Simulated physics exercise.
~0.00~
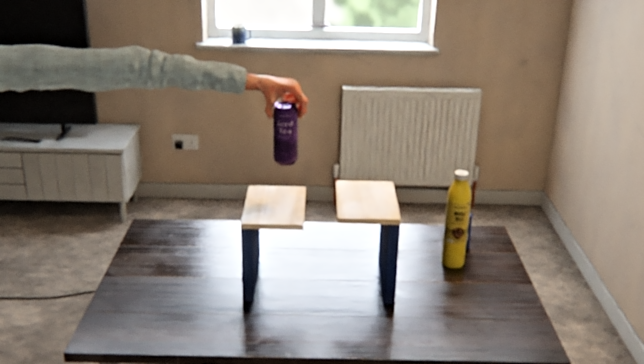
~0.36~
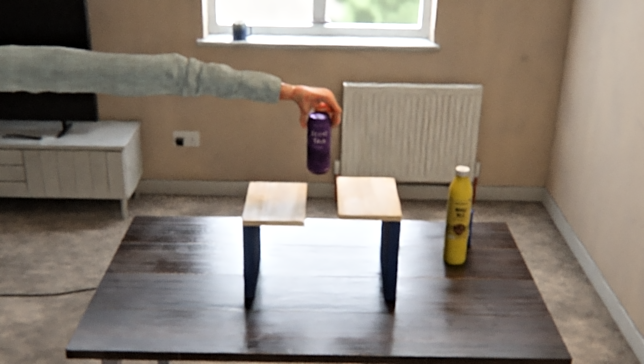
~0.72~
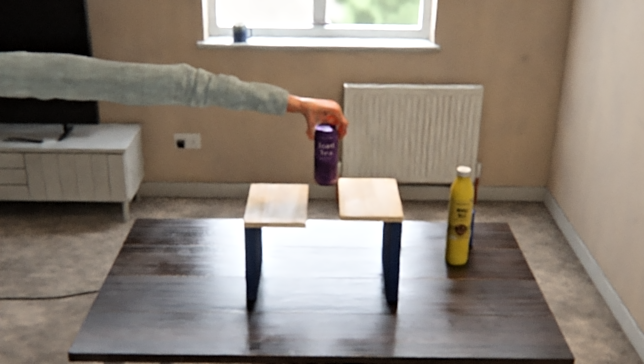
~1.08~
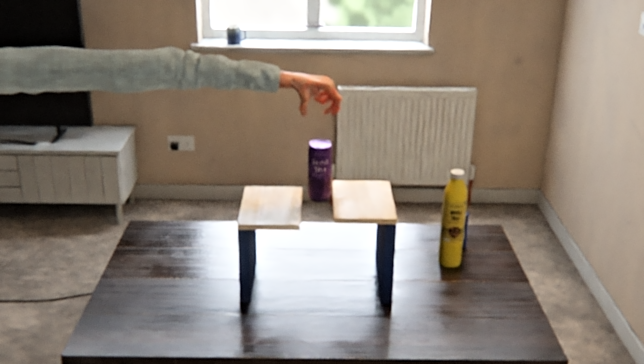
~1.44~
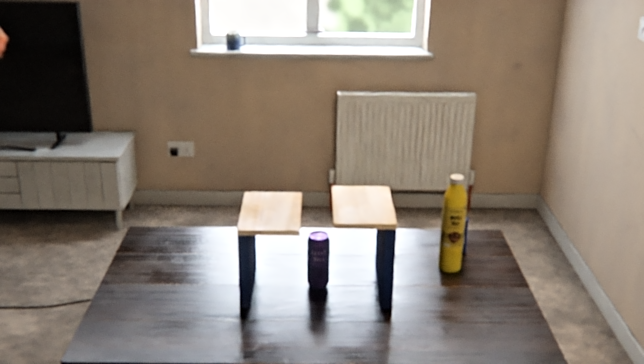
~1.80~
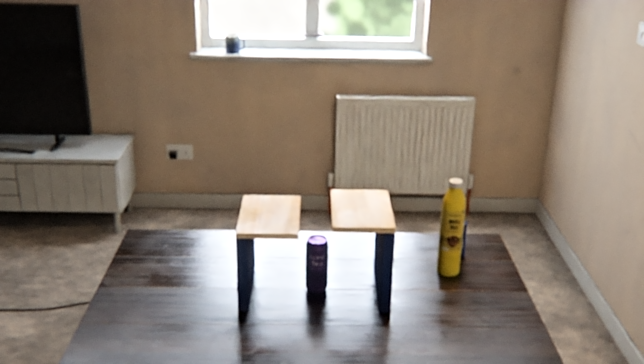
The footage shows a hand carrying a purple can rightward over the gap between two wooden-topped supports on a dark table, beside a yellow bottle. The hand lets go and withdraws, and the can drops through the gap, ending upright on the table between the supports.
